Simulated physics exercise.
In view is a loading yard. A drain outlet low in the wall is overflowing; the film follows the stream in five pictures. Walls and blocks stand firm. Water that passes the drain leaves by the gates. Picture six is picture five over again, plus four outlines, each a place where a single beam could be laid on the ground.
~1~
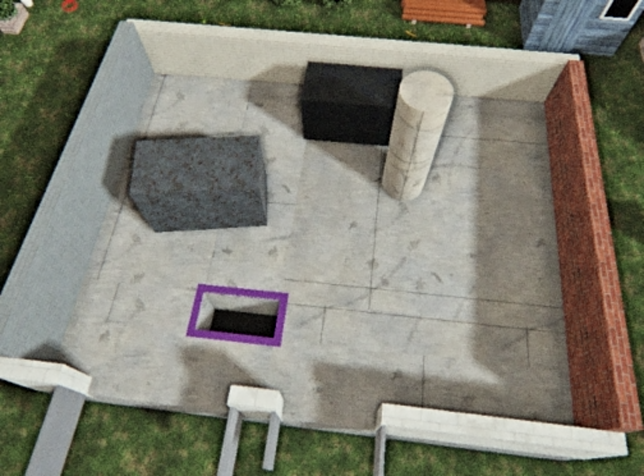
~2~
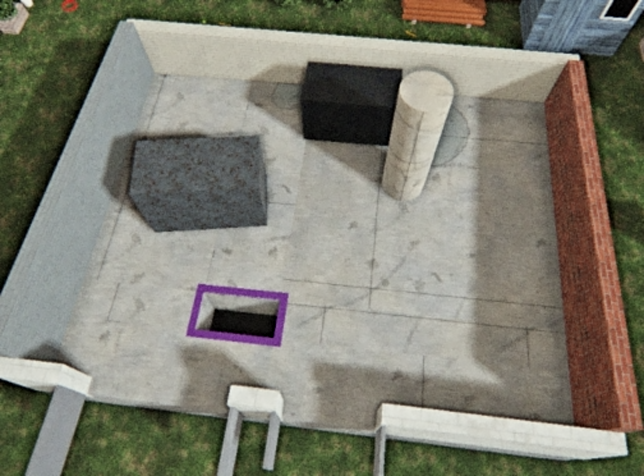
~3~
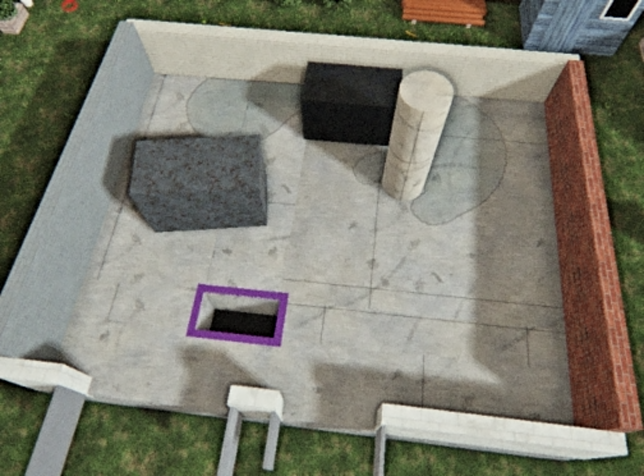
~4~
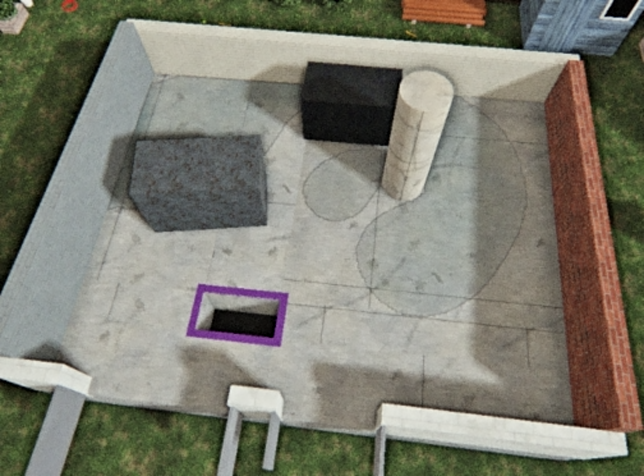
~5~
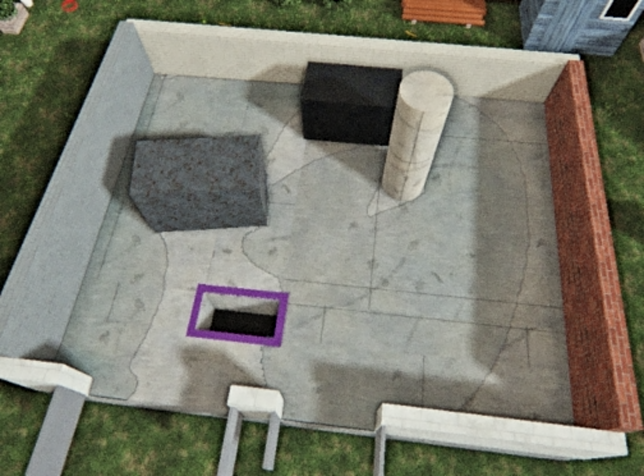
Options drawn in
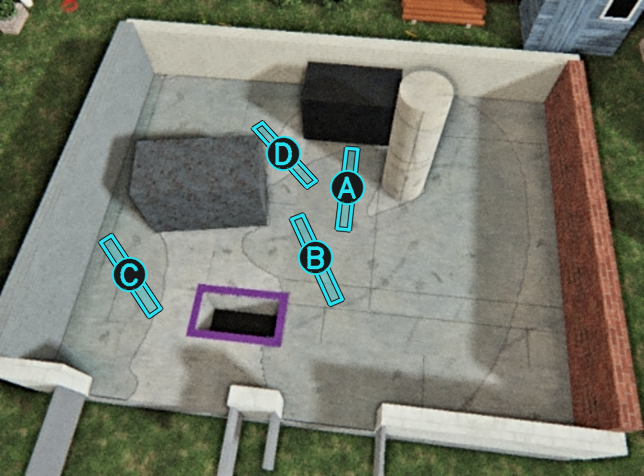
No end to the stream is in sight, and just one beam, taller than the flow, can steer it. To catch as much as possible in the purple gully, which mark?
Take C.
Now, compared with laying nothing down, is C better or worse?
Spot C is better.
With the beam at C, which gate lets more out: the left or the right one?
The left gate.
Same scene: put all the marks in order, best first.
The order is C, D, A, B.
In cyan, A from (343, 229) to (352, 148); B from (297, 217) to (336, 301); C from (106, 238) to (154, 312); D from (258, 125) to (311, 183).
With A, about 7 % of the stream goes into the purple gully, about 92 % out by the gates.
With B, about 3 % of the stream goes into the purple gully, about 97 % out by the gates.
With C, about 33 % of the stream goes into the purple gully, about 67 % out by the gates.
With D, about 12 % of the stream goes into the purple gully, about 88 % out by the gates.
